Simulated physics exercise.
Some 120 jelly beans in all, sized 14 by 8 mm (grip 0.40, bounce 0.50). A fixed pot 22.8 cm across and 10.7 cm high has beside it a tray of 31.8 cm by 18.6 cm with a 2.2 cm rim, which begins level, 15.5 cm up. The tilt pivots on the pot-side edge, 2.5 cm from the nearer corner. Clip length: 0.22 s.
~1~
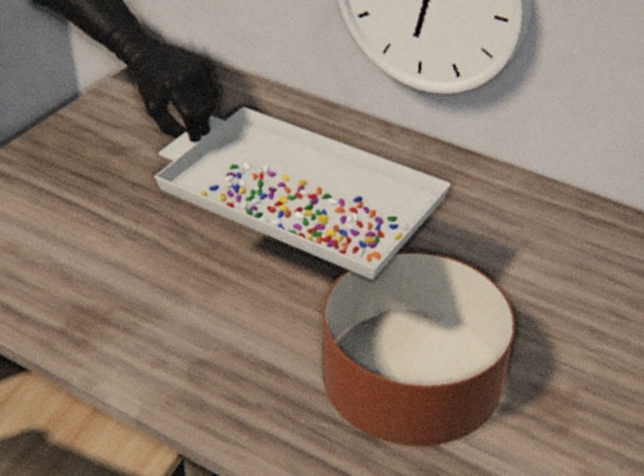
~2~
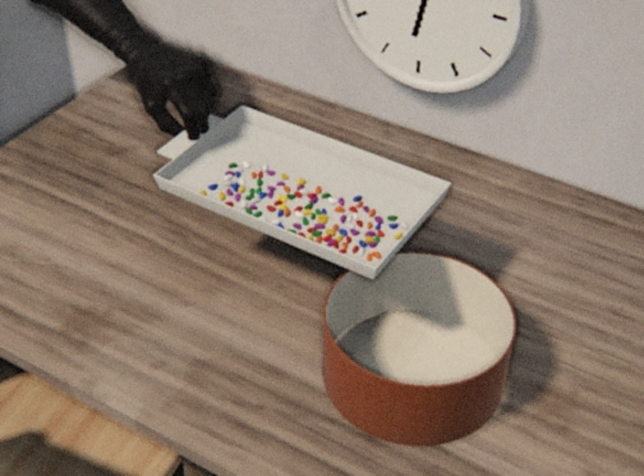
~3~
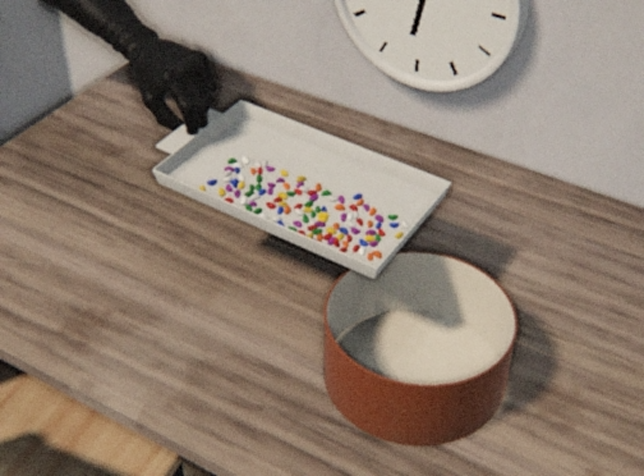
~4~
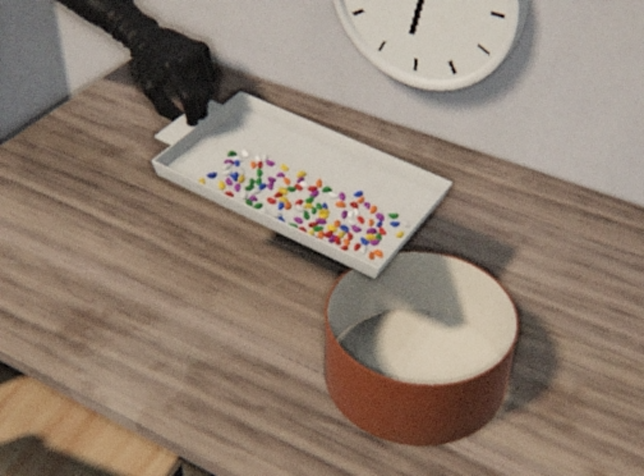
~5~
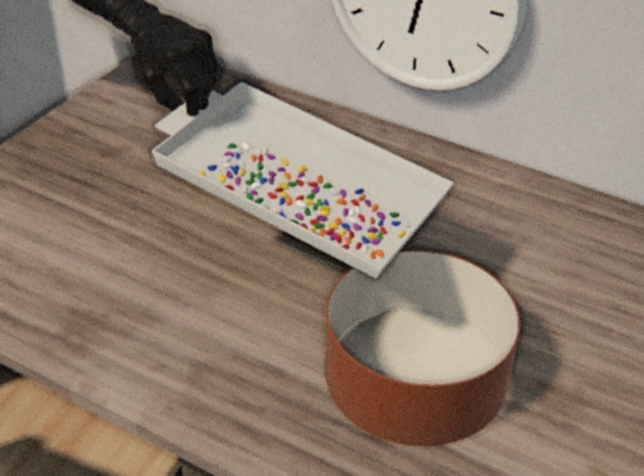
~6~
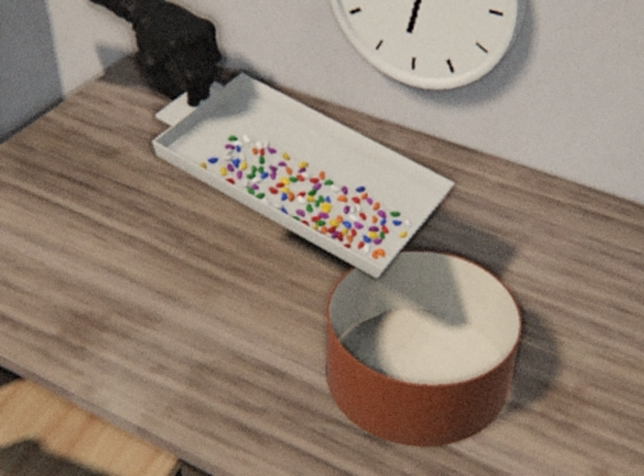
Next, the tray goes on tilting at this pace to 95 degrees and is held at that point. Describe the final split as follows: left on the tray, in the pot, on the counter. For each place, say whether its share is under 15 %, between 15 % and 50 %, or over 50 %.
Left on the tray: Under 15 %; pot: Over 50 %; counter: Between 15 % and 50 %.
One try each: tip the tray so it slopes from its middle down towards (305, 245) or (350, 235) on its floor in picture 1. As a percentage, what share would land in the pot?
90 and 100 %.
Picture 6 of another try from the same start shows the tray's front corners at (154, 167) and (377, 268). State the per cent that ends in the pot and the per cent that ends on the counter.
Pot: 70, counter: 30.
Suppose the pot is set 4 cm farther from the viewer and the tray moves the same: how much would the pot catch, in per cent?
90 %.
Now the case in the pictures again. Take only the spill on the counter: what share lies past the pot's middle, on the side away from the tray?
About 60 %.
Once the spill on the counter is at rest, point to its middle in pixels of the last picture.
The spill's middle ends up near (487, 302).
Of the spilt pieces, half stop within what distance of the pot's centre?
I'd say around 20 centimetres.
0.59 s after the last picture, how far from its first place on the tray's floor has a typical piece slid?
Roughly 11 cm.
Then, 0.59 s after the last picture, tilt 51 degrees; the tray holds 100 %, the pot 0 %.
Then, 0.98 s after the last picture, tilt 77 degrees; the tray holds 85 %, the pot 10 %.
Then, 1.46 s after the last picture, tilt 95 degrees; the tray holds 15 %, the pot 60 %.
In the end, tray 5 %, pot 70 %, counter 25 %.
